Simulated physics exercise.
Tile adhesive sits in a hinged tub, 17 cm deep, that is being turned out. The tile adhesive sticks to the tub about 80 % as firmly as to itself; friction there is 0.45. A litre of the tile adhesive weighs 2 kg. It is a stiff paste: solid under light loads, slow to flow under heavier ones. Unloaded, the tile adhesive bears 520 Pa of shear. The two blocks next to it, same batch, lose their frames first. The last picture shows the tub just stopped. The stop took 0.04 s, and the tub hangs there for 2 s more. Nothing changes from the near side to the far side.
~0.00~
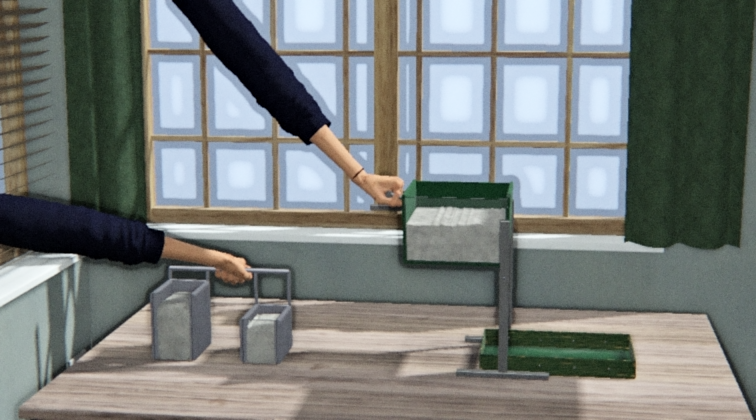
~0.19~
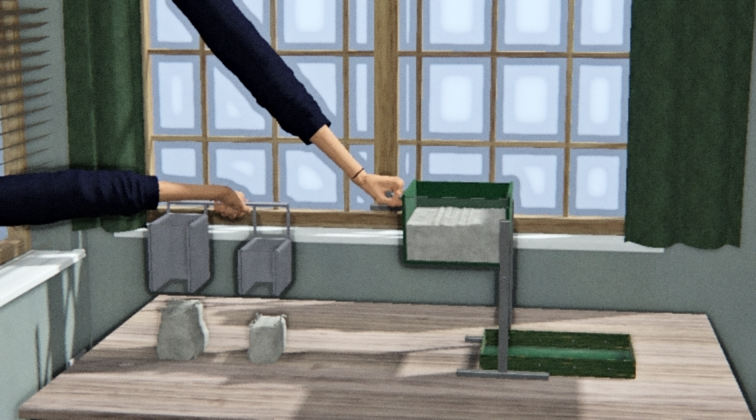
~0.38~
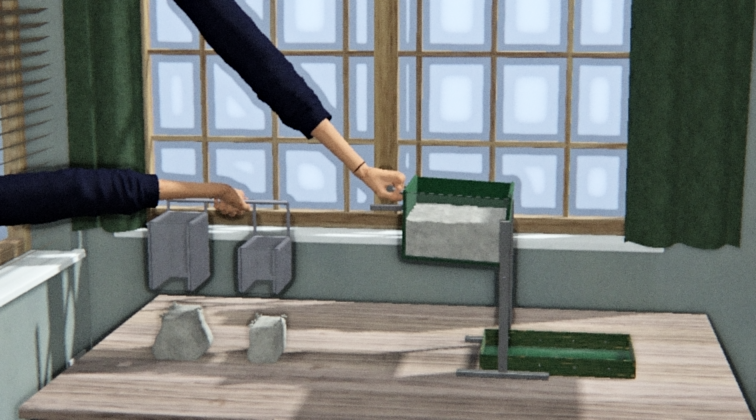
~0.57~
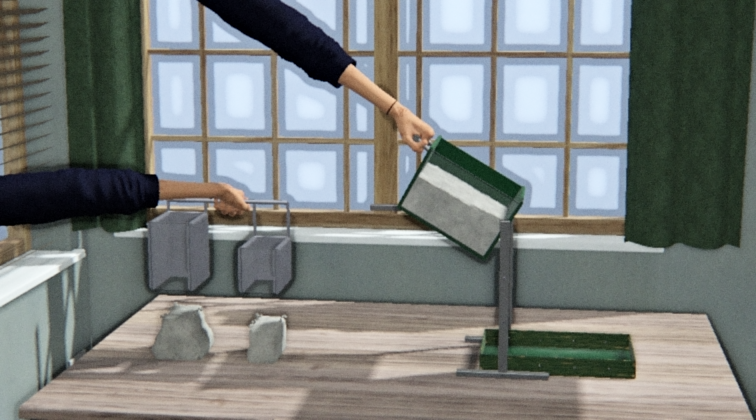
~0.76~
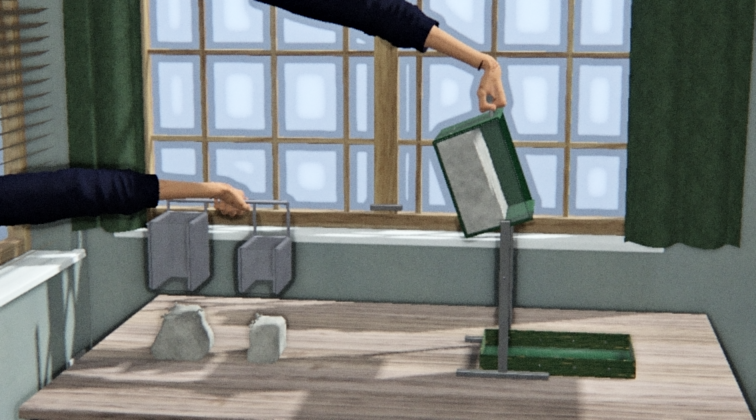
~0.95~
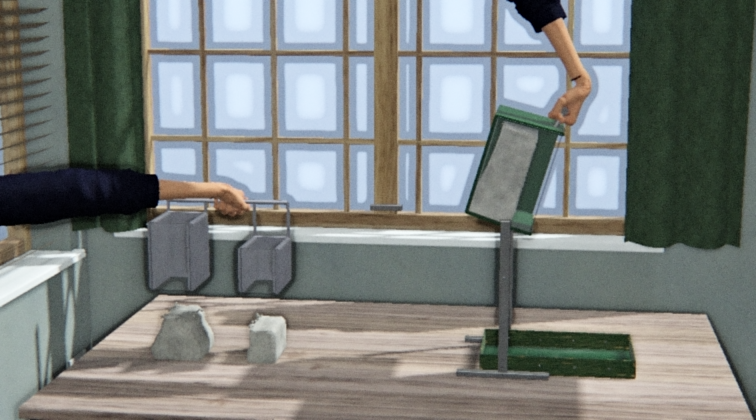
The footage shows one hand lifting two joined grey moulds off two blocks of grey paste, the left block sagging slightly, before another hand swings a green tub of paste clockwise past upright, the paste remaining inside.
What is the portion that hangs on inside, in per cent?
About 34 %.
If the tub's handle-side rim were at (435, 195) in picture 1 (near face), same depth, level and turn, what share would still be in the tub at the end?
It would be near 40 %.
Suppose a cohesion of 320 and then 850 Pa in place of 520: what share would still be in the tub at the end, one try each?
In turn about 25 %, 30 %.
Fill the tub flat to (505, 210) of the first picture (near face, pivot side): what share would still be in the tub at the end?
Then about 20 %.
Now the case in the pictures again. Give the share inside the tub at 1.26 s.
Near 35 %.
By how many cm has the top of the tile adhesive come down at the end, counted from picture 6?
About 19 cm.
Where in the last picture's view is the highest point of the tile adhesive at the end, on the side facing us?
At about (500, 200).
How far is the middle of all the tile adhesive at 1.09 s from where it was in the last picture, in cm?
Roughly 10 cm.
After 1.09 s, the tub is at 106 degrees and holds 63 %.
After 1.26 s, the tub is at 106 degrees and holds 34 %.
After 1.43 s, the tub is at 106 degrees and holds 34 %.
After 1.60 s, the tub is at 106 degrees and holds 34 %.
After 2.95 s, at the end, the tub is at 106 degrees and holds 34 %.
